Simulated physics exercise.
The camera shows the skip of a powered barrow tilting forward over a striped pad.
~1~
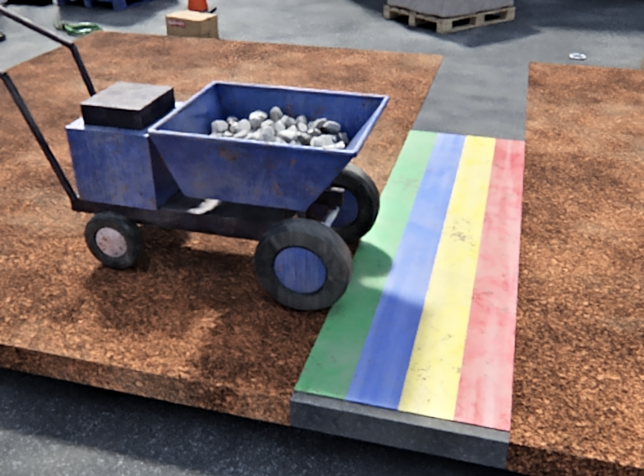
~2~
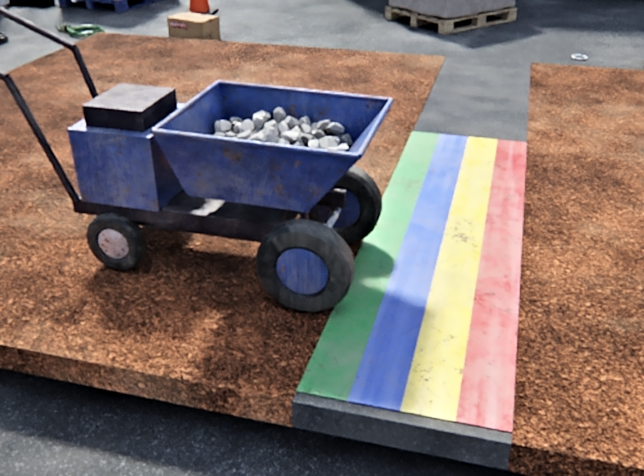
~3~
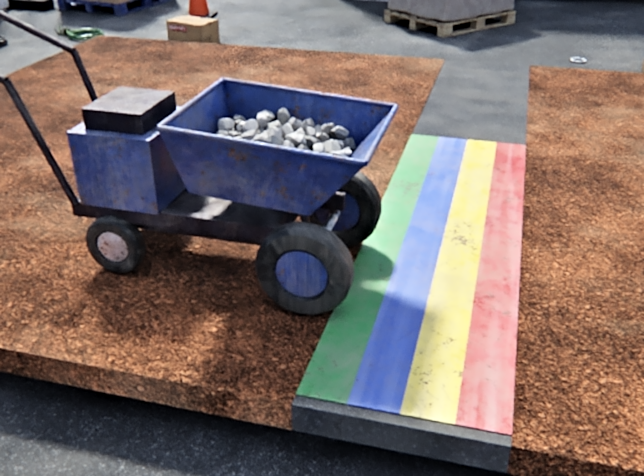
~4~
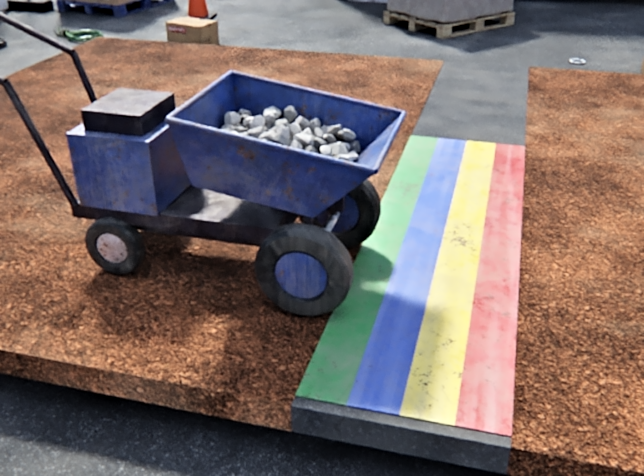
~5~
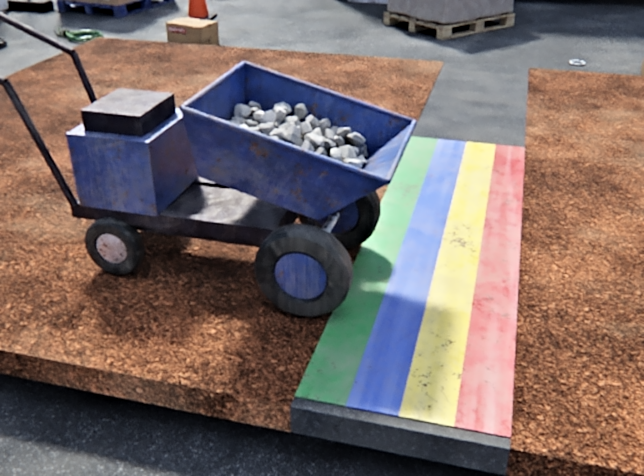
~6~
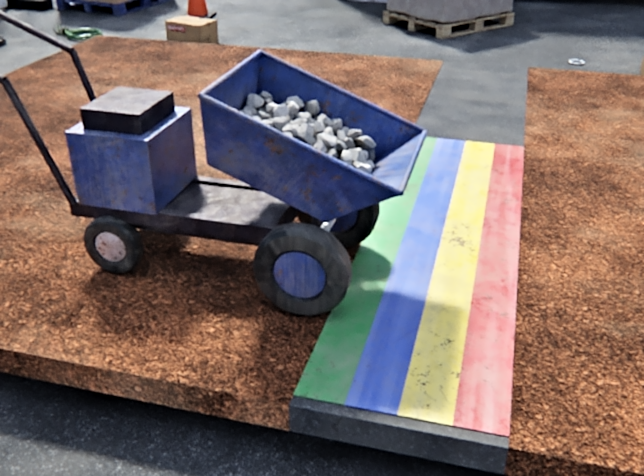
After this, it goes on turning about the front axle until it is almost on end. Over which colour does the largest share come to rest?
The largest share rests over red.
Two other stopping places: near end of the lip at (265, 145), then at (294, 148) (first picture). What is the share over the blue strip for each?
I'd expect close to 30 per cent and then close to 20 per cent.
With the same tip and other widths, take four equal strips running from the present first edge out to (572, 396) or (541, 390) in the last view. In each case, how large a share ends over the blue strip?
0 % and 0 %, near enough.
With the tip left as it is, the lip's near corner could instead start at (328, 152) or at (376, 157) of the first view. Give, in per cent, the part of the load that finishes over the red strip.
Okay, so the first one ends at 20 % and the second at 30 %.
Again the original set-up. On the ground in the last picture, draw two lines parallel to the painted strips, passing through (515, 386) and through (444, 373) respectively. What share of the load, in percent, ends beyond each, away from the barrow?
Estimate, first then second: 20 %, 60 %.
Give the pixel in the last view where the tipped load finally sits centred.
Close to (493, 292), more or less.
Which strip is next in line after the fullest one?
The yellow one is second.
Soon after the last picture, skip tipped steeply; all in the skip.
A little later, skip tipped right over; most in the skip; a small part over the yellow strip; a small part over the red strip; a stray few off the paint.
Later still, skip tipped right over; about a third in the skip; about a quarter over the yellow strip; about a third over the red strip; about a quarter off the paint.
At rest, skip tipped right over; about a third in the skip; none over the green strip; none over the blue strip; about a quarter over the yellow strip; about a third over the red strip; about a quarter off the paint.
